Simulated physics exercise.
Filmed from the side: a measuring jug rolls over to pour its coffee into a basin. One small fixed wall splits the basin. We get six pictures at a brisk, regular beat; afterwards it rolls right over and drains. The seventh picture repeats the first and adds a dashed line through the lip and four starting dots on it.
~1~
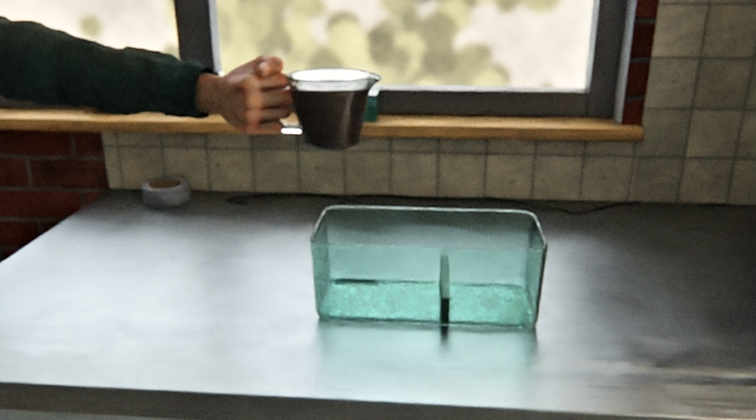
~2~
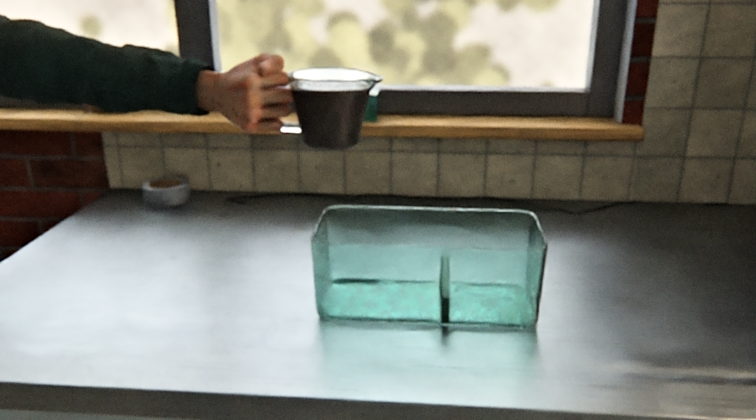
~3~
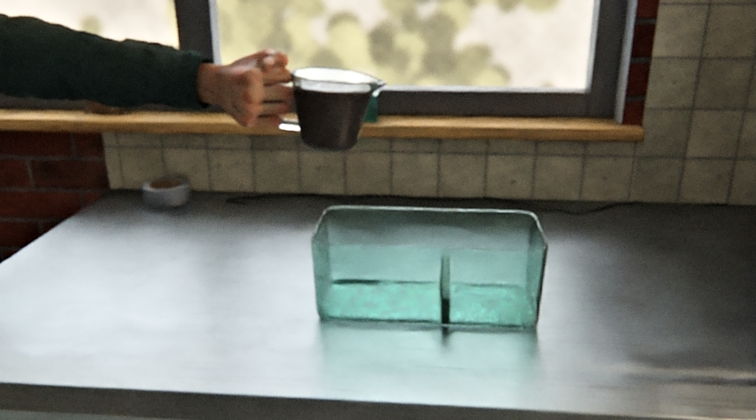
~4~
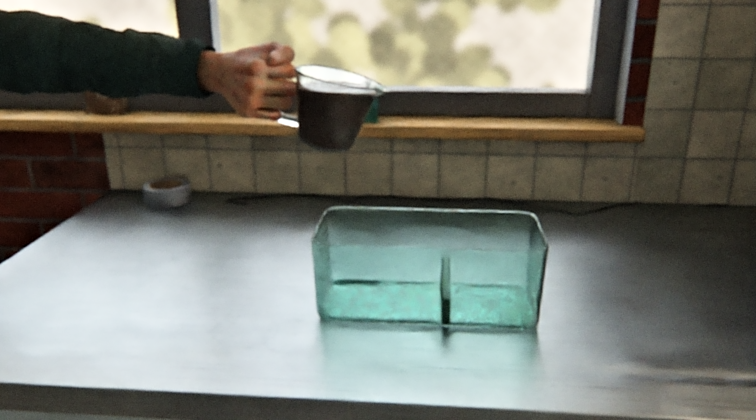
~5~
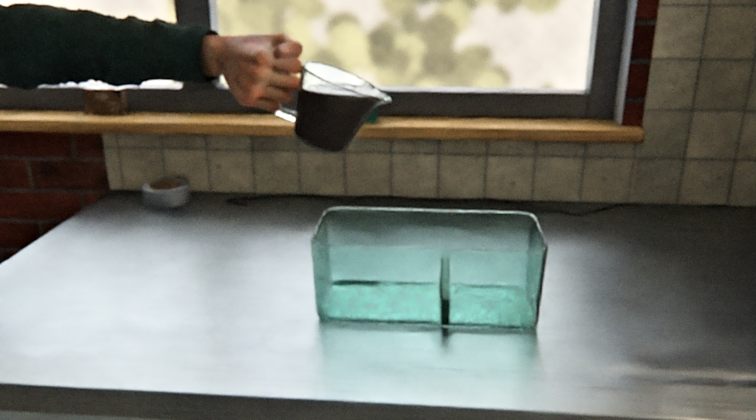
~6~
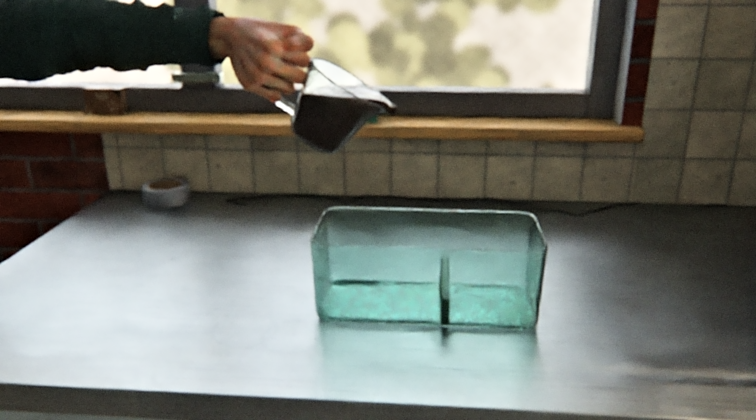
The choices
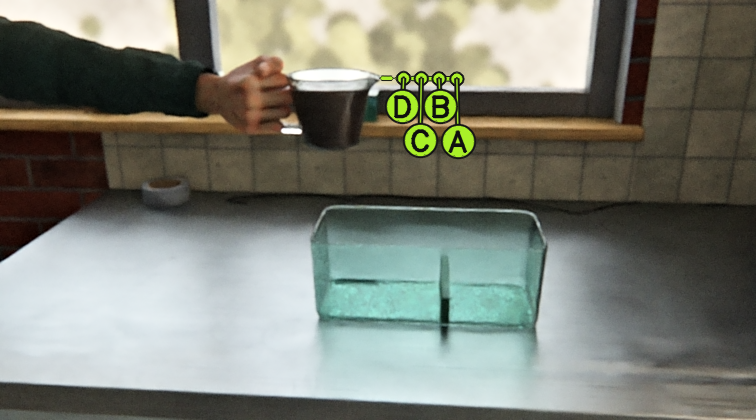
In this clip, a hand holds a measuring jug of dark liquid above a clear greenish basin with a low dividing wall, then gradually tilts it to the right until the liquid reaches just over the lip.
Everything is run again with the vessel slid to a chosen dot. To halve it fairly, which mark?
Dot D.
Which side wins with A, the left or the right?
The right one.
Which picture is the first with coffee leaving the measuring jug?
In picture 6.
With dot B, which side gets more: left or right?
More ends on the right.
On the marked copy, A at (456, 79); B at (439, 78); C at (421, 78); D at (403, 78).
If A is chosen, about 15 % ends left of the wall and 81 % right of it; 4 % is lost outside.
If B is chosen, about 7 % ends left of the wall and 91 % right of it.
If C is chosen, about 15 % ends left of the wall and 84 % right of it.
If D is chosen, about 55 % ends left of the wall and 44 % right of it.
